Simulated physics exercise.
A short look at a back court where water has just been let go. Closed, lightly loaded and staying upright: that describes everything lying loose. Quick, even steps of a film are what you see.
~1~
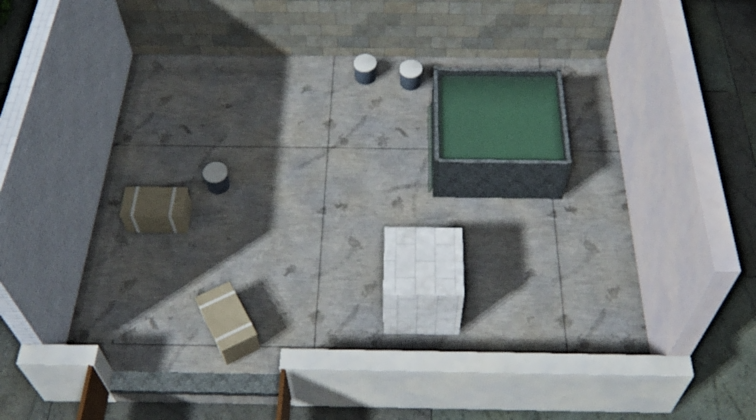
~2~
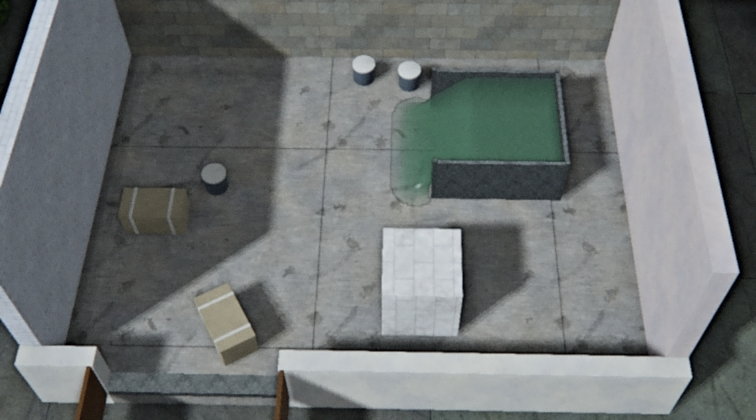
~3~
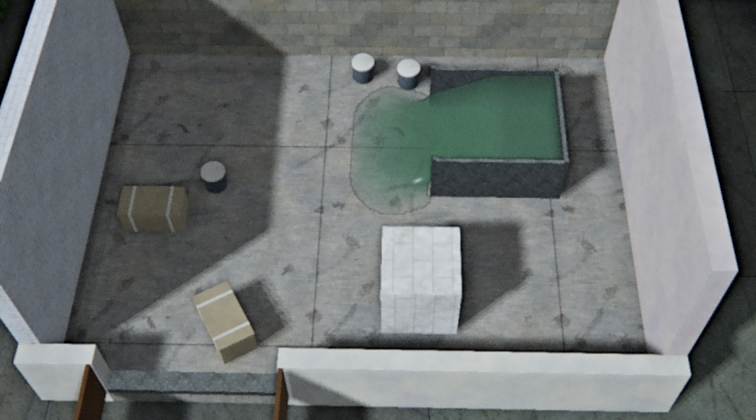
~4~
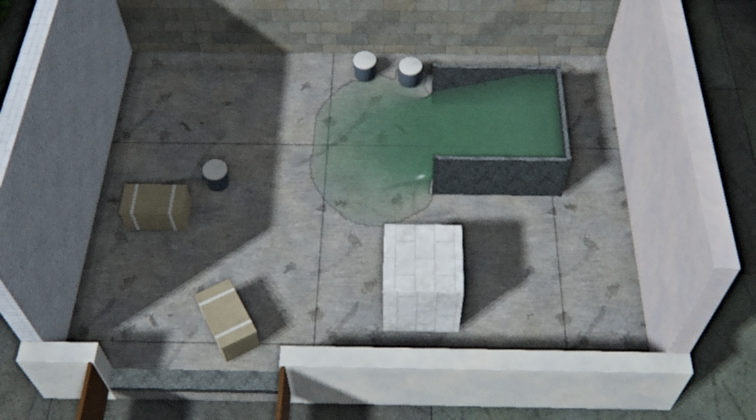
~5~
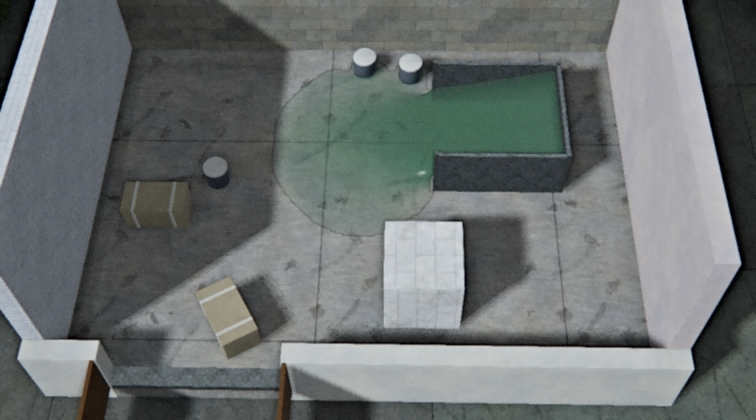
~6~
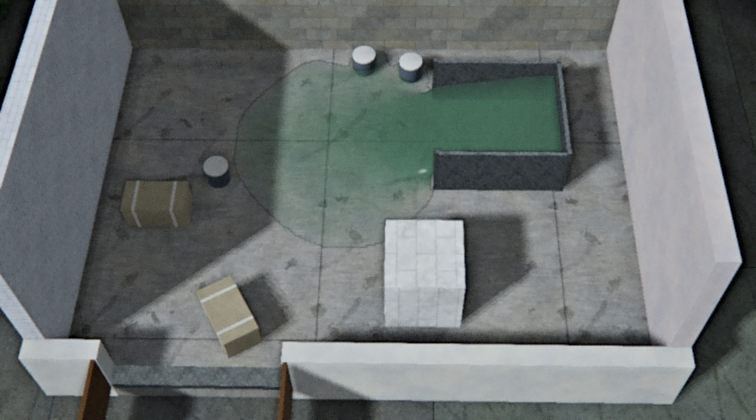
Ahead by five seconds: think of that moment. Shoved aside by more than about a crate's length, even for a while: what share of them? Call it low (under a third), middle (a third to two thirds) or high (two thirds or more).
High.
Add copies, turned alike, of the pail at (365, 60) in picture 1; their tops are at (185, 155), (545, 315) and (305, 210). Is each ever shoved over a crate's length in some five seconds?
So, in order, the copies go a long way, nowhere much, a long way.
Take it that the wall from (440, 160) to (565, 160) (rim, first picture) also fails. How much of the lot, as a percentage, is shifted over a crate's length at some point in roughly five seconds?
I'd say near 20 %.
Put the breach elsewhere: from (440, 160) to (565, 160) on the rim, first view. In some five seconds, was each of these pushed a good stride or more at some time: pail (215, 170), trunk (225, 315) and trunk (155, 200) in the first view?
Taking them one at a time, the first not displaced that far, the second gets shoved clear and the third not displaced that far.
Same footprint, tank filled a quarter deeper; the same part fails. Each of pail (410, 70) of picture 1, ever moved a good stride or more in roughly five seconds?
Lab note - result: Stayed below that mark.
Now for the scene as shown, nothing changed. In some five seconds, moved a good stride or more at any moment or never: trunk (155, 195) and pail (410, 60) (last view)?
First: Goes past it; second: Falls short.
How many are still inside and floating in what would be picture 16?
3.
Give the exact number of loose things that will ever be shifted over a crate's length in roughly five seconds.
Tally: 4.
A moment on, 0 of 5 are well off their spots; 0 afloat.
Next, 3 of 5 are well off their spots; 3 afloat.
Later, 4 of 5 are well off their spots; 3 afloat.
In the end, 4 of 5 are well off their spots, and 4 have been at some point; 2 afloat.
